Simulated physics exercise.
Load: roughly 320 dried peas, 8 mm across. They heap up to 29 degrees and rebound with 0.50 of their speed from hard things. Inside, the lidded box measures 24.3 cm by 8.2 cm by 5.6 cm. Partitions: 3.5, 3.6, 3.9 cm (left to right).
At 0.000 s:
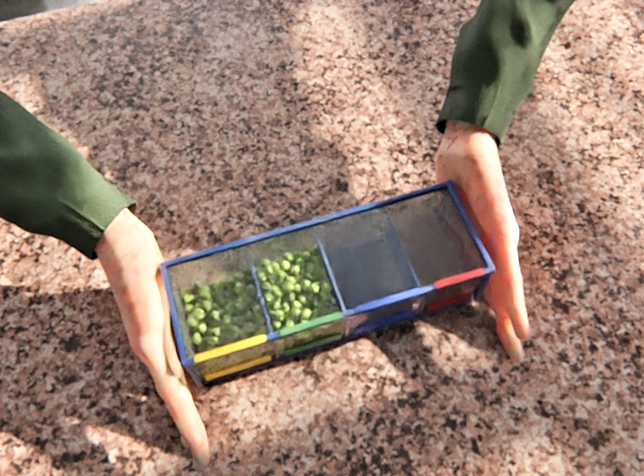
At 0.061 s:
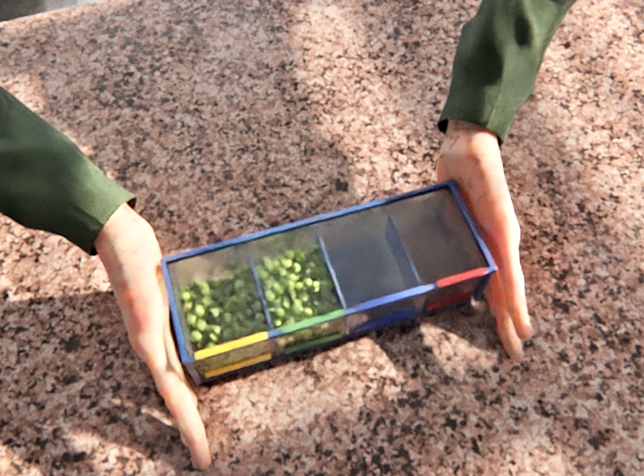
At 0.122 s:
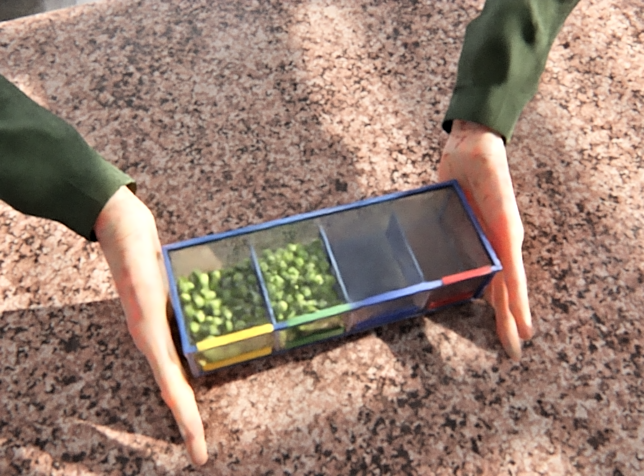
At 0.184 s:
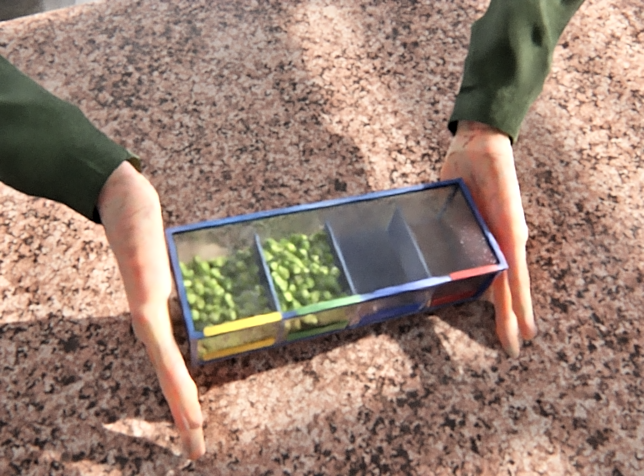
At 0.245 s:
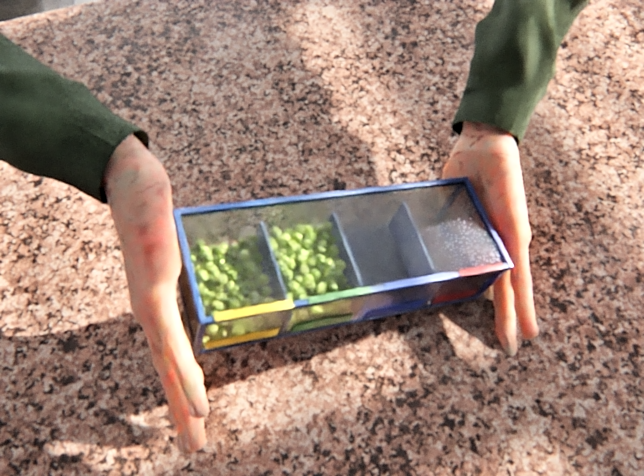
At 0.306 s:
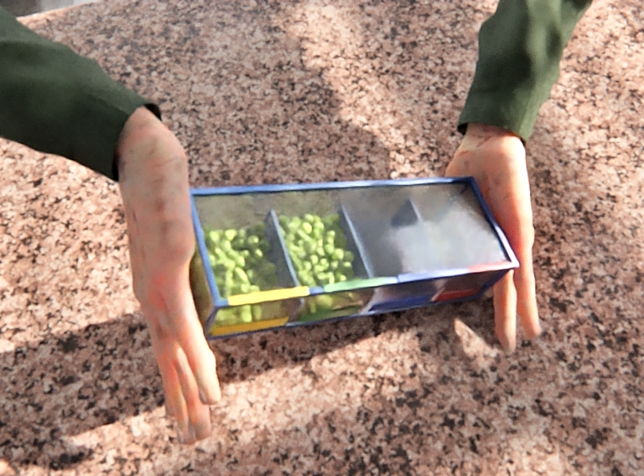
Two hands gradually tilt a clear divided box of green peas between their palms.
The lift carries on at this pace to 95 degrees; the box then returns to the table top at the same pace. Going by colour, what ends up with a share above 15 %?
Red: Over, blue: Over, green: Over, yellow: Under.
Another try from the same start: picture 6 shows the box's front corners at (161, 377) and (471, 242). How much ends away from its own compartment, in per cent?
In that case some 40 per cent.
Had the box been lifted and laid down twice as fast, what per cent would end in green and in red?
Green 40; red 30.
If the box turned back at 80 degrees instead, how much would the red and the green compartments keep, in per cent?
In that case red 15; green 40.
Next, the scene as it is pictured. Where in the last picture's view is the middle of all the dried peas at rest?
At about (397, 274).
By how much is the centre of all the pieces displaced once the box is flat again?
Roughly 10.0 cm.
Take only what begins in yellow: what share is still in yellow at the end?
Some 20 per cent.
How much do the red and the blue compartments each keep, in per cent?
Red 50; blue 20.
Then, at 1.24 s, tilt 94 degrees; red 15 %, blue 15 %, green 45 %, yellow 25 %.
Then, at 1.86 s, tilt 41 degrees; red 50 %, blue 20 %, green 20 %, yellow 10 %.
After 2.53 s, tilt 0 degrees; red 50 %, blue 20 %, green 20 %, yellow 10 %.
At rest (3.2 s), red 50 %, blue 20 %, green 20 %, yellow 10 %.
